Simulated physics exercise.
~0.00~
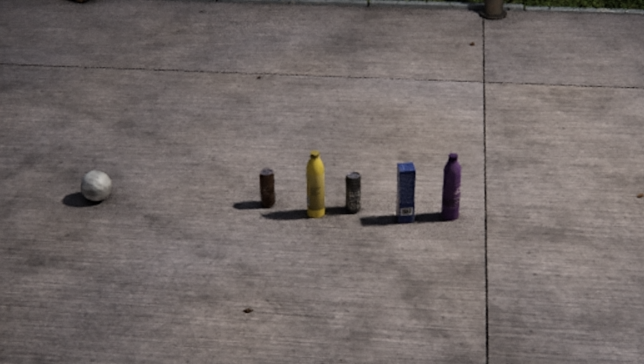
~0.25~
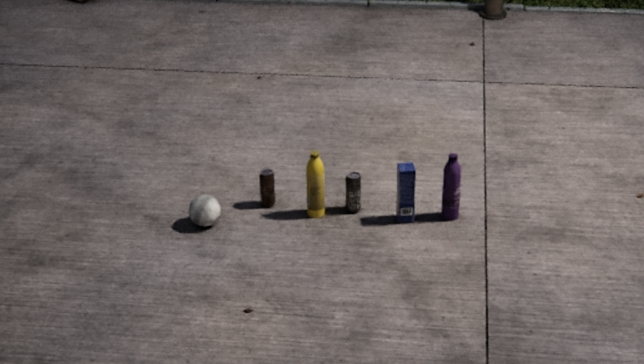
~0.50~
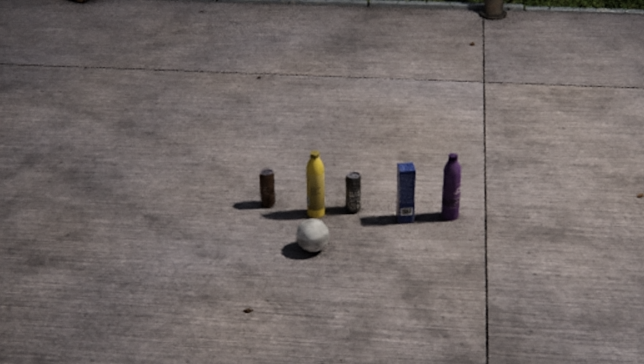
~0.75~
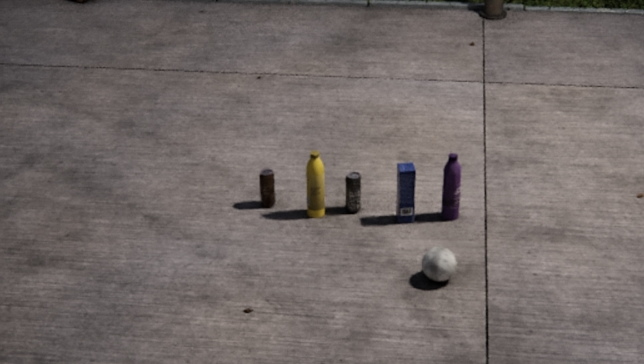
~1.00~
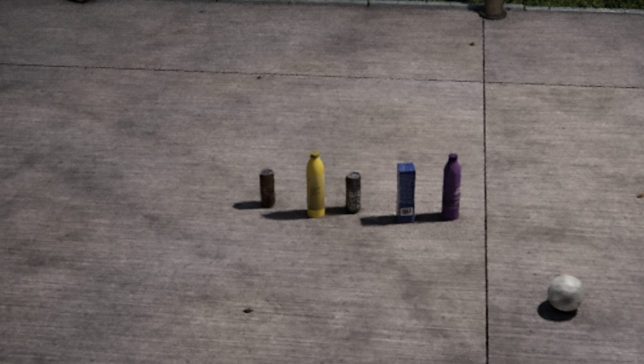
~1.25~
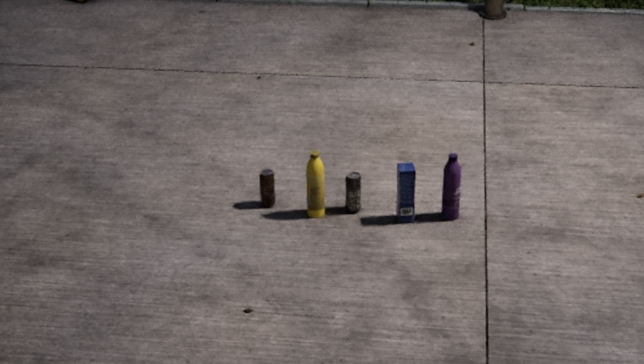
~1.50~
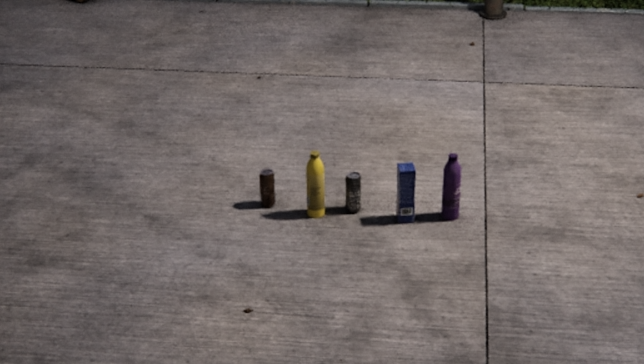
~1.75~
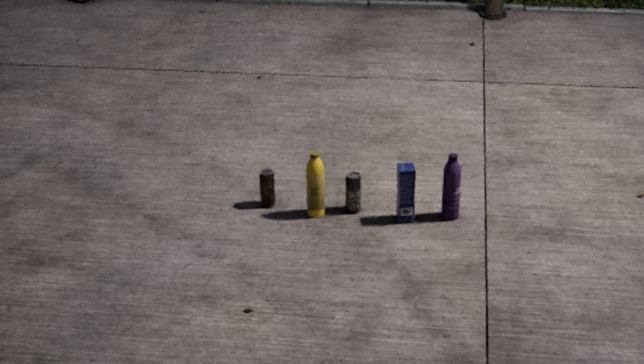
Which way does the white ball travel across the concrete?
The white ball rolls to the right, passing in front of the row of standing things.
